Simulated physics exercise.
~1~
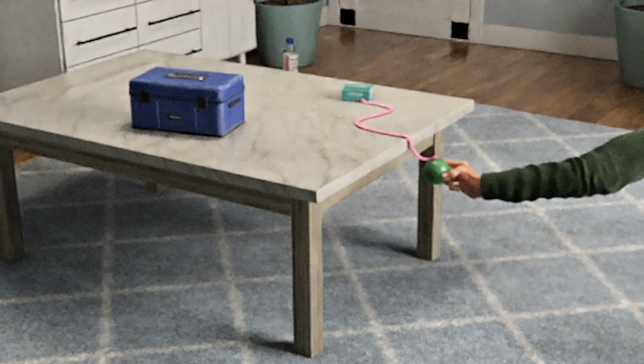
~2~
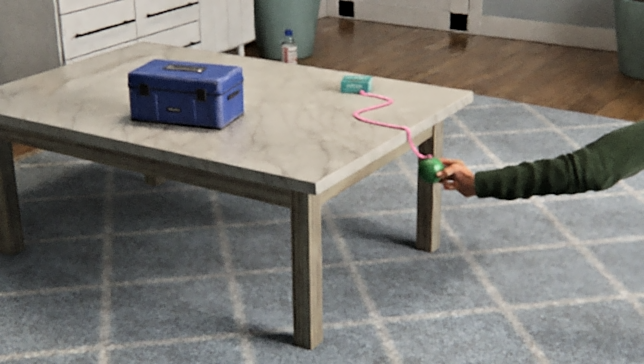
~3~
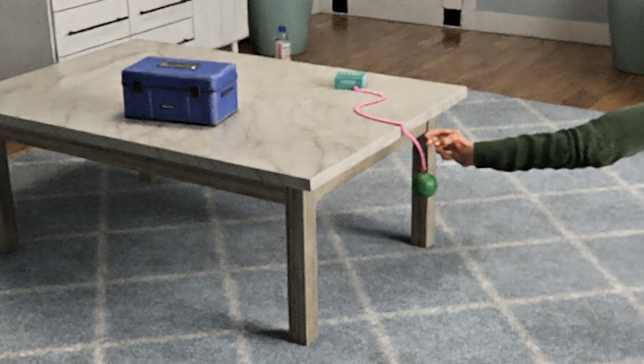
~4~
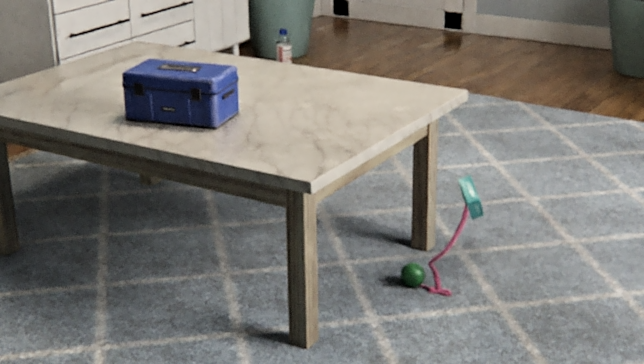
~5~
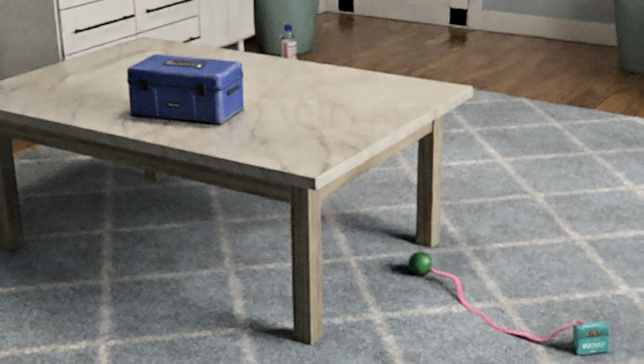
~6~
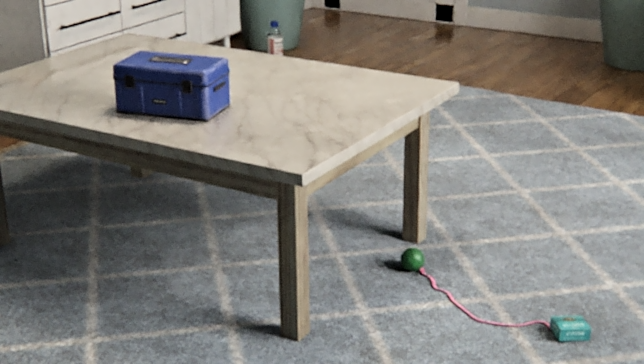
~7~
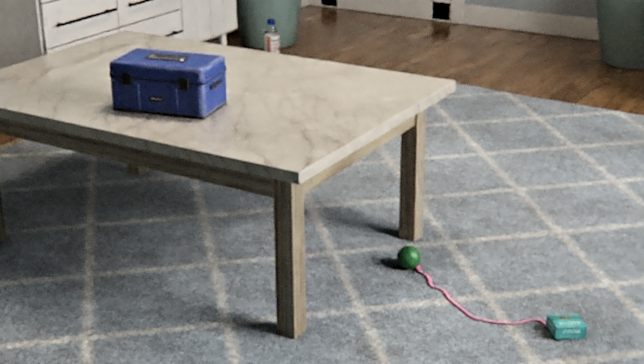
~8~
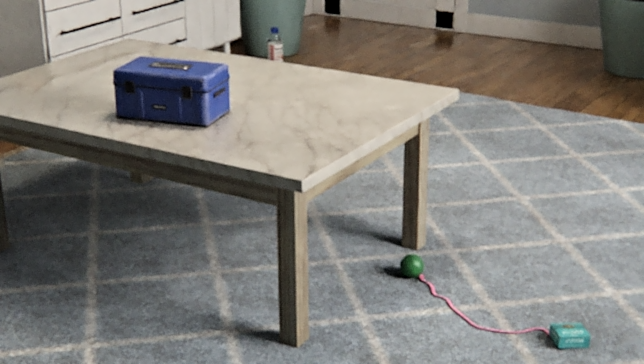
A blue toolbox sits toward the left of a pale marble-topped table, seen from slightly above in a room with a grey-blue patterned rug and wooden floor. Near the table's right edge lies a small turquoise box, tied by a pink ribbon to a green ball that a hand in a dark green sleeve holds just off the edge. The fingers open and the hand draws back as the ball drops. The ball reaches the rug, and the box is pulled over the edge, tipping as it falls. It lands farther right, where box, ribbon and ball lie still, the toolbox unmoved.
